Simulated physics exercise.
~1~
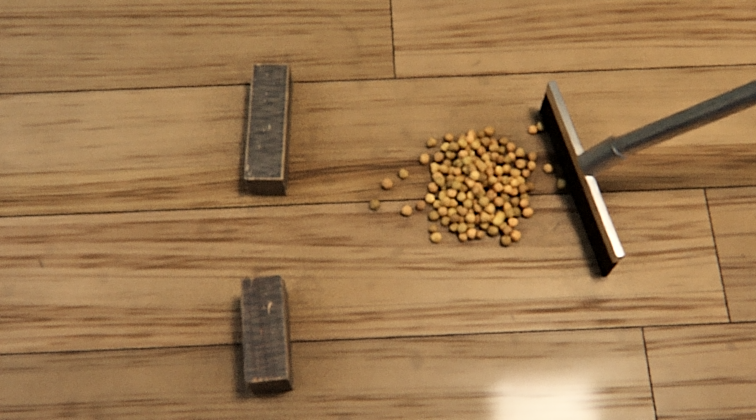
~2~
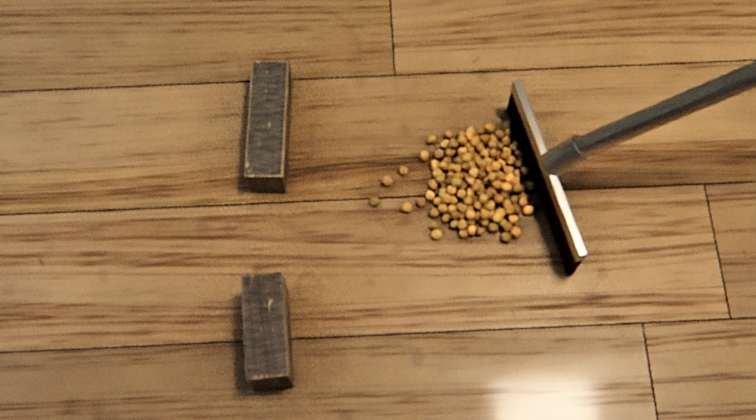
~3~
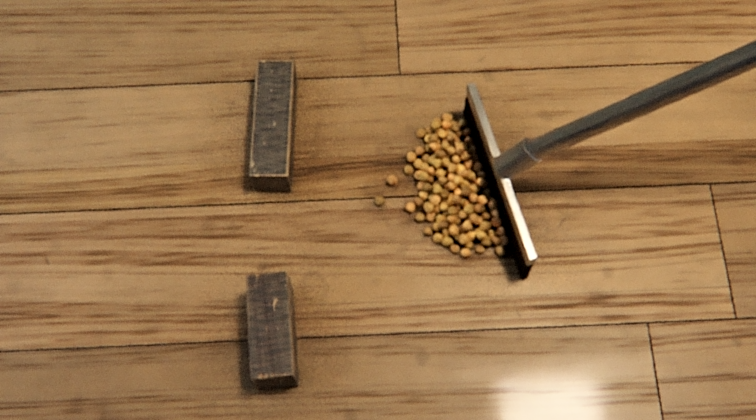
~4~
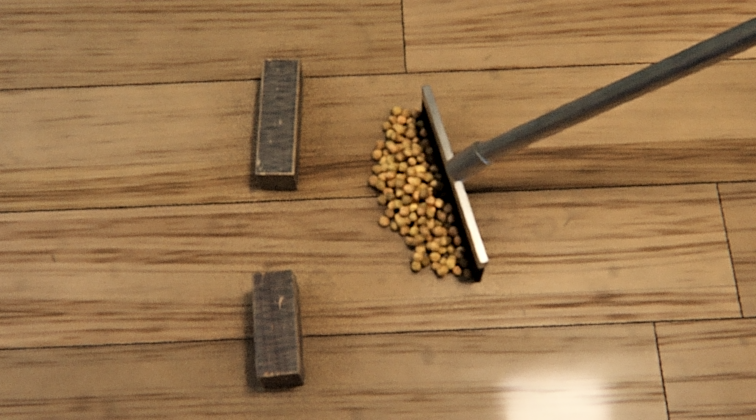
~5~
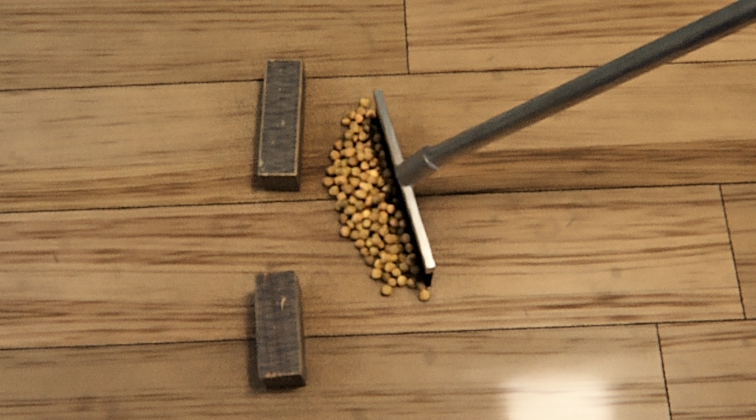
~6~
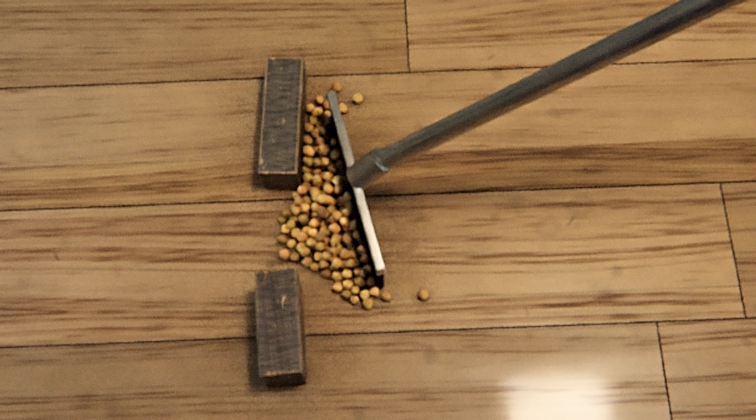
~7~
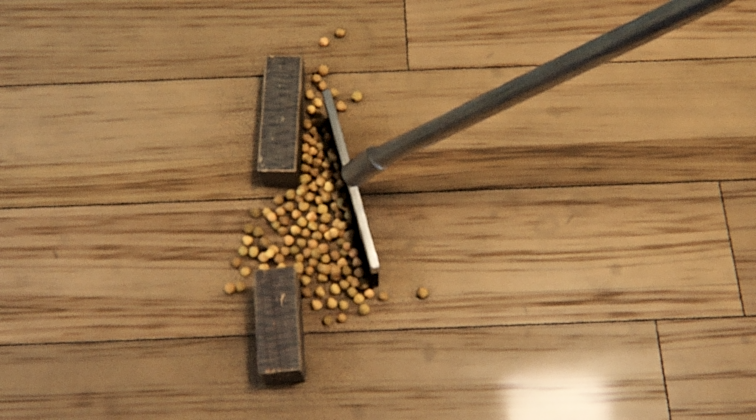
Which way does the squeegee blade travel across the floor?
The blade moves to the left, pushing the chickpeas towards the two dark blocks.
On a wooden floor, a squeegee pushing dried chickpeas left against two dark blocks, a few spilling into the gap between them.
